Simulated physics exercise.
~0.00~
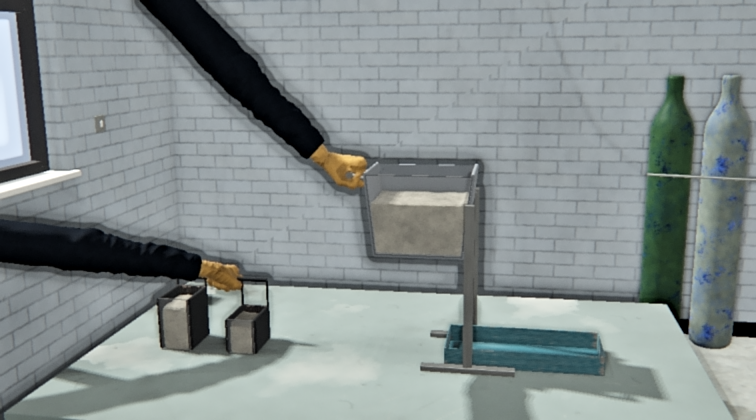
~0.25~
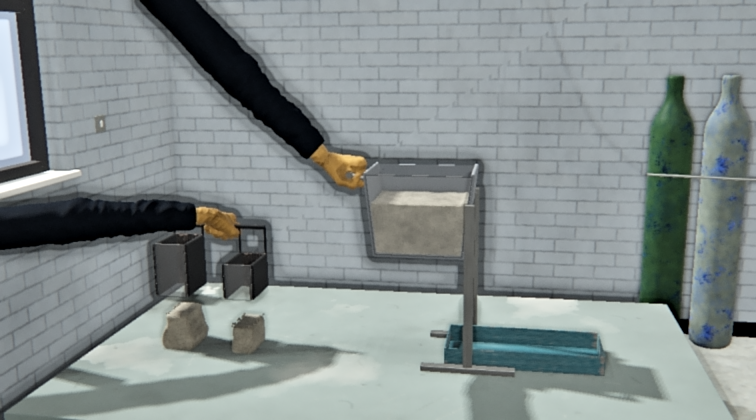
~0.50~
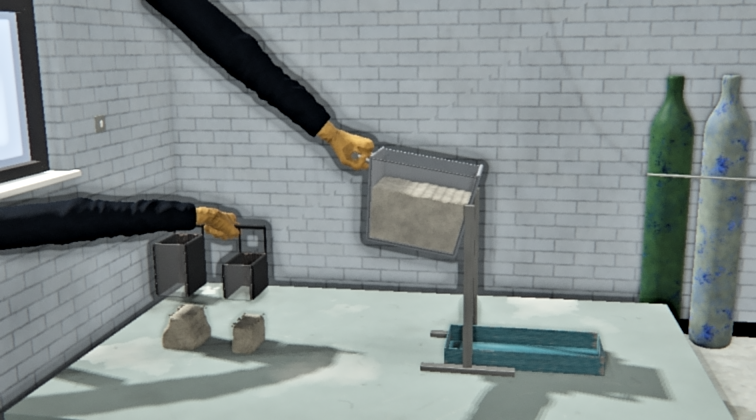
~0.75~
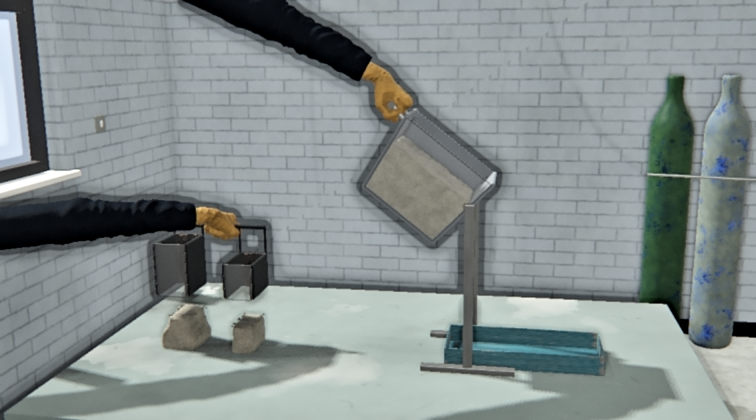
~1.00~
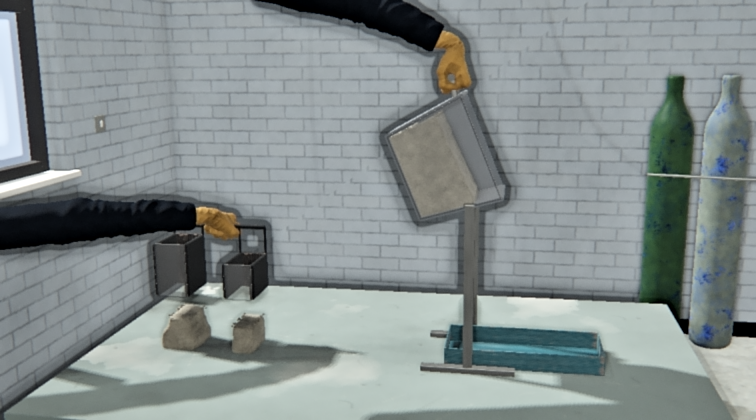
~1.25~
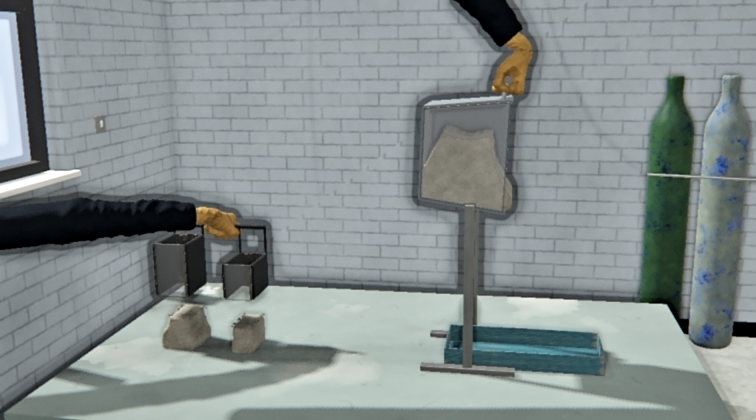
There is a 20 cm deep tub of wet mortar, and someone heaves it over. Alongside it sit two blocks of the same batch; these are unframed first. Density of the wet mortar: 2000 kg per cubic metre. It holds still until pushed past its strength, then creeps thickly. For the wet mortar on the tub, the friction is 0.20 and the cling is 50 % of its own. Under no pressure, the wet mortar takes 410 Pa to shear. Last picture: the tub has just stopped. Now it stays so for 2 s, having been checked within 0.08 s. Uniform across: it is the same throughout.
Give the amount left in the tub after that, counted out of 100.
40 %.
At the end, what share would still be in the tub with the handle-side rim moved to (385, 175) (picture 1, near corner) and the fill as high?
Then near 50 % stays in the tub.
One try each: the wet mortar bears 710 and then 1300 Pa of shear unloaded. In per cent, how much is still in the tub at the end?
First try roughly 45 per cent, second try roughly 50 per cent.
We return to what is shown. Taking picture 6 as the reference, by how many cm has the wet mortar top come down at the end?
The top ends up some 10 cm below its level in the last picture.
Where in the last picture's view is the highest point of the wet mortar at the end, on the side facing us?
The highest point sits at around (451, 175).
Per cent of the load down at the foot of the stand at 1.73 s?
Some 45 per cent.
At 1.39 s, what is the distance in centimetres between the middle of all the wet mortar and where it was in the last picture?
About 7 cm.
After 1.39 s, the tub is at 92 degrees and holds 71 %.
After 1.56 s, the tub is at 92 degrees and holds 49 %.
After 1.73 s, the tub is at 92 degrees and holds 41 %.
After 1.90 s, the tub is at 92 degrees and holds 40 %.
After 3.25 s, the tub is at 92 degrees and holds 40 %.
